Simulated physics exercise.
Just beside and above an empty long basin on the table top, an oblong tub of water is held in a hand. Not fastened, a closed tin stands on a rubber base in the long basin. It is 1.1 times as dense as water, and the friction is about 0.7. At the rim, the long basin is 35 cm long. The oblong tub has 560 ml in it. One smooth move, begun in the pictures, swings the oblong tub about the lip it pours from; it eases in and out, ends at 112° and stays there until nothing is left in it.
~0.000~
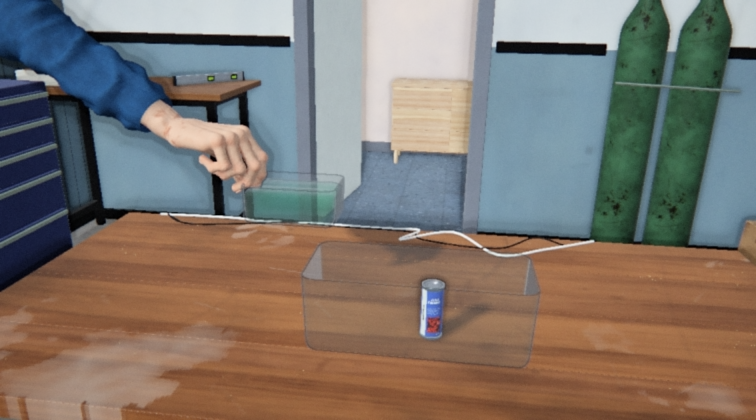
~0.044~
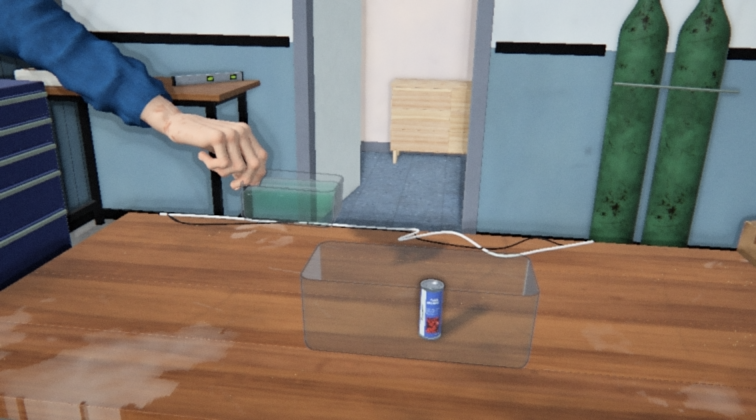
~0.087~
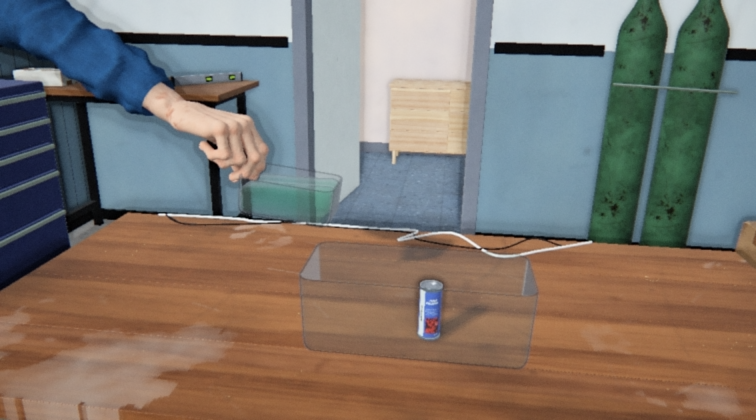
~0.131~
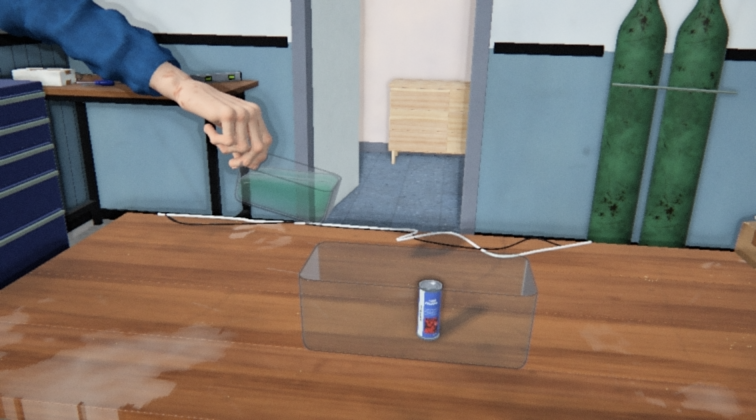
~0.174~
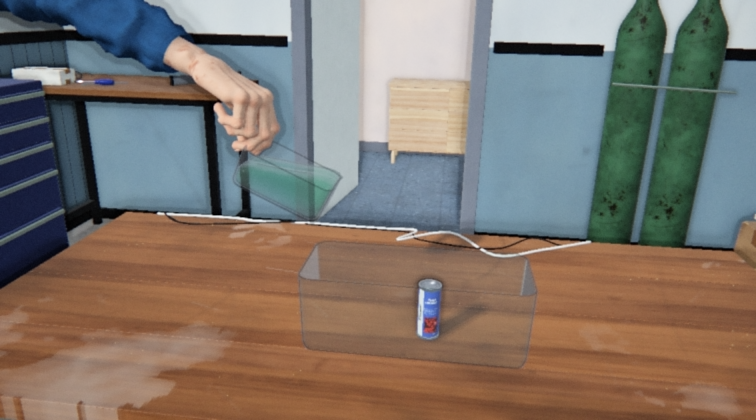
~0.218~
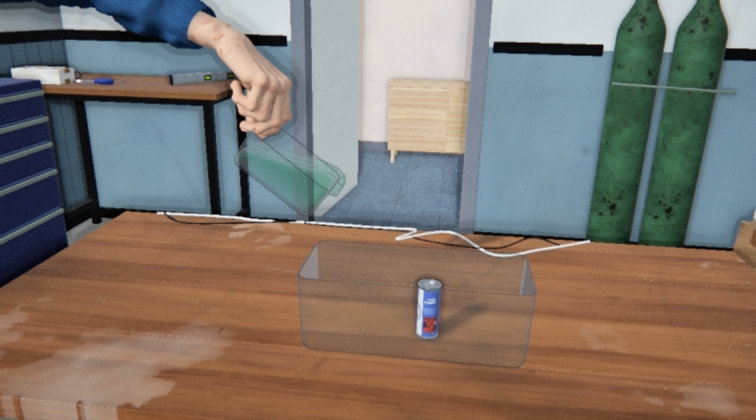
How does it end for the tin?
The tin goes down.
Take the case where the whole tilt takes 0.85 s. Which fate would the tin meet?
Outcome - the tin ends up overturned.
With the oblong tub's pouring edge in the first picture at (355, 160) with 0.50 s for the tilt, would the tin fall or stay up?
Then it stays on its base.
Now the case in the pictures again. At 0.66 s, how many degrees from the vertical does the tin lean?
About 35°.
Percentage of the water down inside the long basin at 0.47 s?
I reckon close to 18 percent of it.
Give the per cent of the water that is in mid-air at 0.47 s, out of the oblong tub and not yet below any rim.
My guess is roughly 66 %.
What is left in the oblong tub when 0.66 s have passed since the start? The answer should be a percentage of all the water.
Remaining share: Approx. 1 %.
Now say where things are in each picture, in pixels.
The first frame shows tilt 0°; pouring edge (340, 185); surface from (252, 184) to (339, 189); the long basin's rim runs from (311, 259) to (535, 275); the tin's top is at (433, 287).
The second frame shows tilt 2°; pouring edge (339, 185); surface from (251, 184) to (338, 189).
The third frame shows tilt 7°; pouring edge (337, 185); surface from (249, 180) to (337, 185).
The fourth frame shows tilt 14°; pouring edge (337, 185); surface from (247, 172) to (337, 181).
The fifth frame shows tilt 25°; pouring edge (336, 185); surface from (247, 160) to (336, 180); 3 per cent is over the edge.
The sixth frame shows tilt 37°; pouring edge (335, 185); surface from (247, 145) to (325, 171); 8 per cent is over the edge.
Then, 0.47 s in, the tilt is 105° and 16 per cent is still to pour; the tin stands where it began.
Then, 0.66 s in, the tilt is 112° and 1 per cent is still to pour; the tin leans 33°.
Then, 0.85 s in, the tilt is 112° and 0 per cent is still to pour; the tin lies on its side.
Then, 1.06 s in, the tilt is 112° and 0 per cent is still to pour; the tin lies on its side.
Finally, the tin lies on its side.
